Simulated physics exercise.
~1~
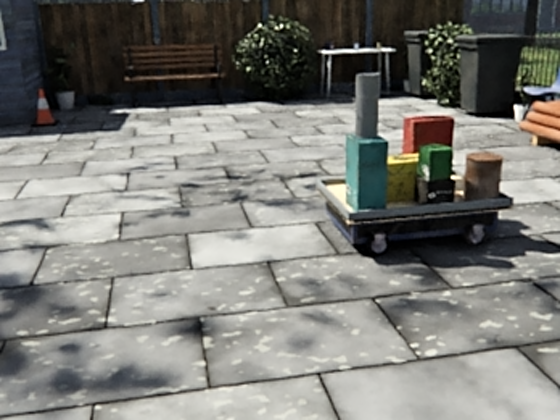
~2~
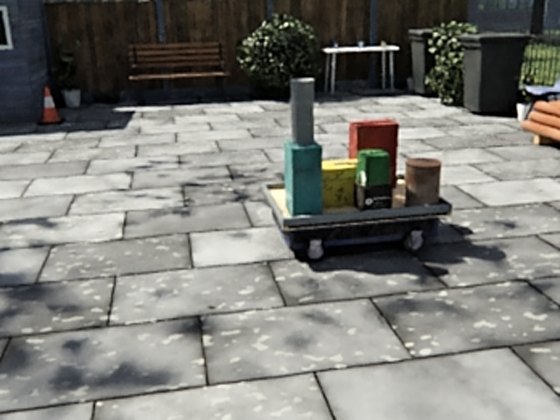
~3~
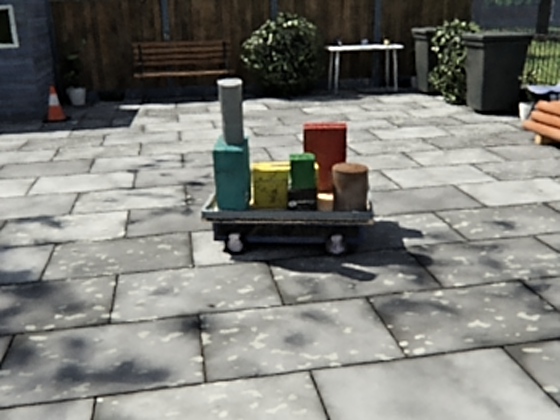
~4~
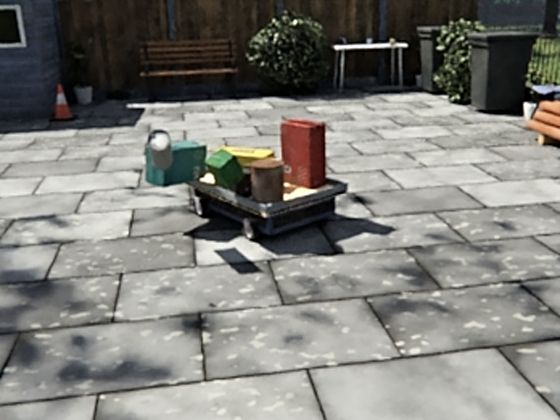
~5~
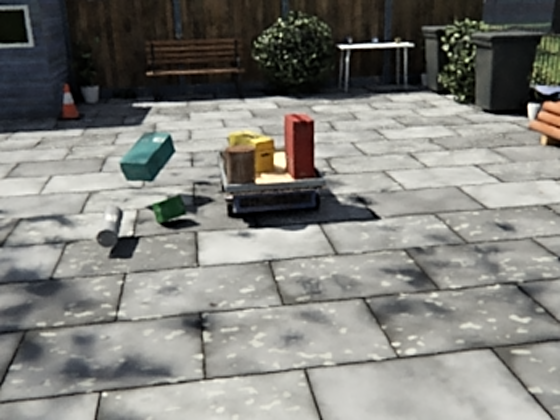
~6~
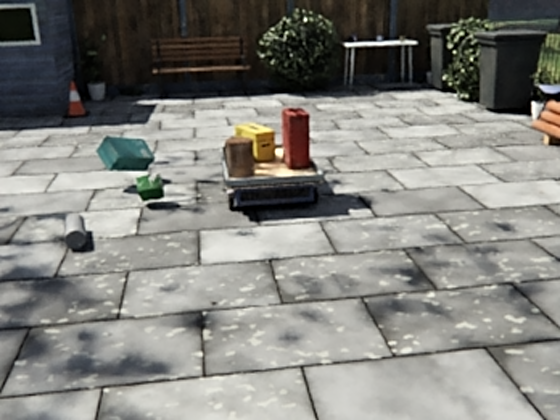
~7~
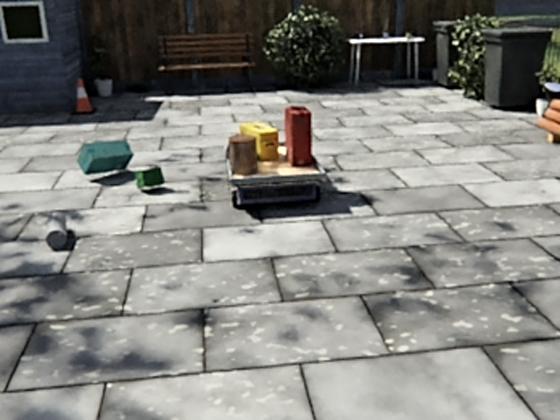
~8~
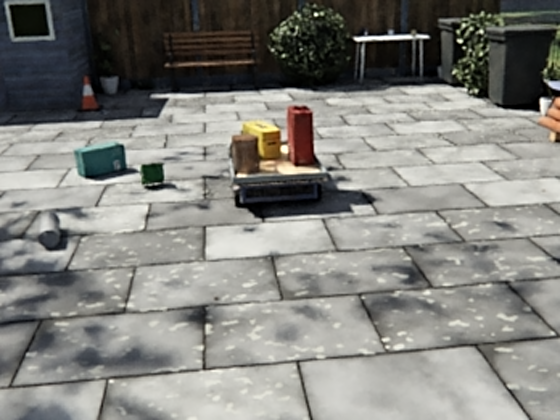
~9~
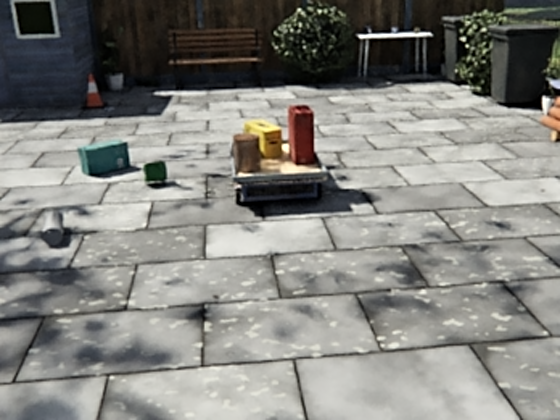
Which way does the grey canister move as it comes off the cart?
The grey canister moves to the left, ending up on its side on the paving.
On a paved patio, a loaded cart rolls left, turns sharply, sheds three items and stops.
